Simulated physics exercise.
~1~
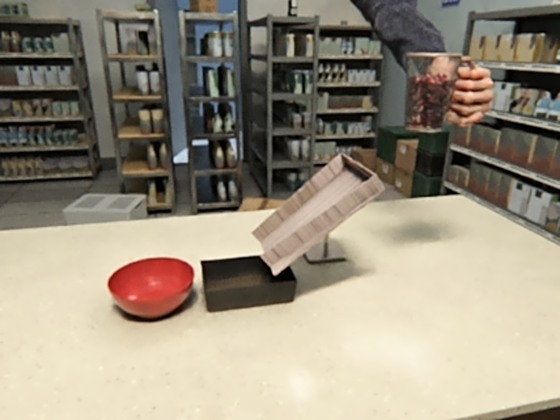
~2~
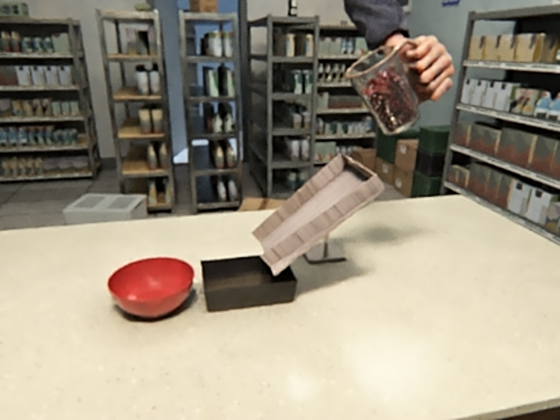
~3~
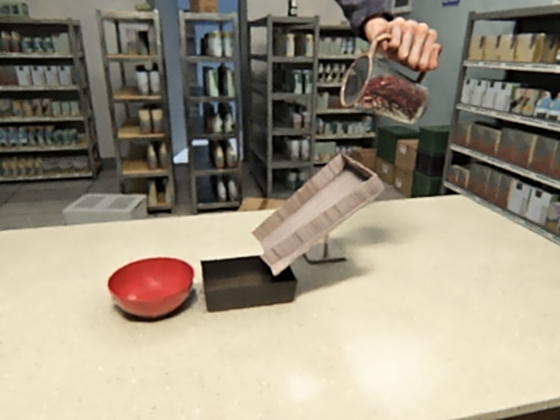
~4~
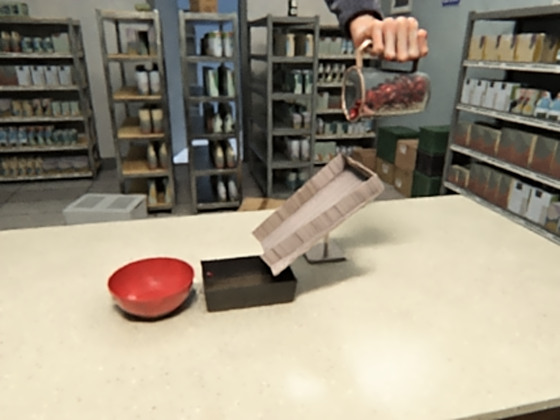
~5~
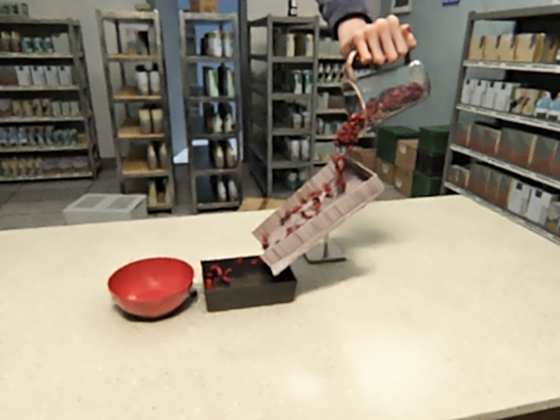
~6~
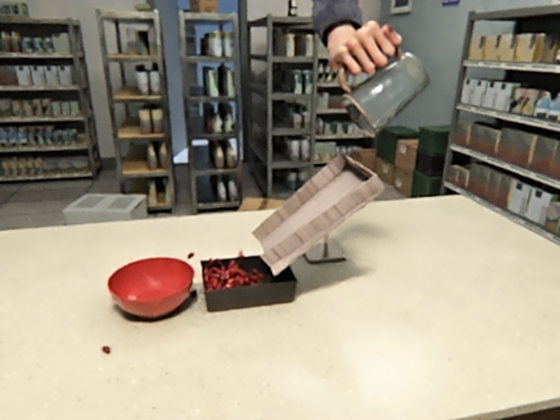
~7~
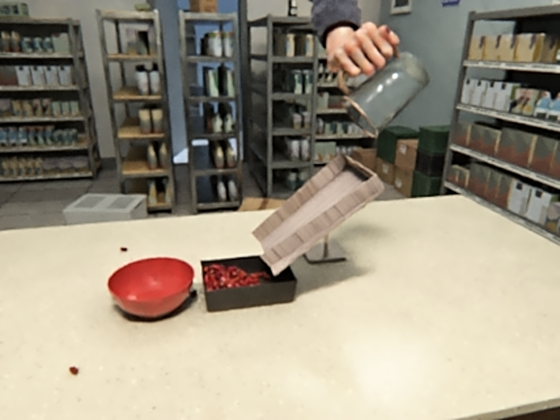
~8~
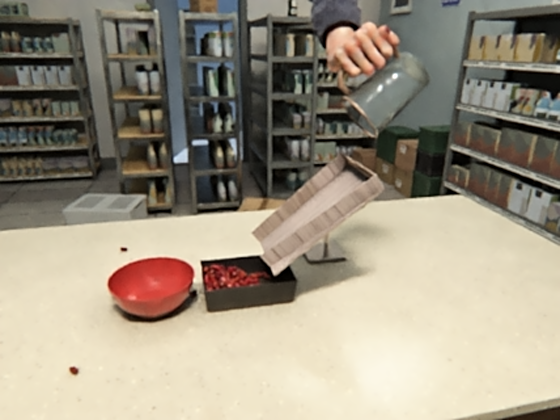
To begin with, a hand holds a clear cup of dark red beans above a tilted chute, with a black tin and a red bowl on the pale table below. The hand moves the cup left and tips it onto its side. As it tips further, beans spill from its mouth onto the chute and slide down to the left into the black tin. The cup turns further until it is empty, while a couple of stray beans travel across the tabletop. Finally, the cup stays tipped over the bare chute, nearly all the beans lie in the tin, and the bowl looks empty.
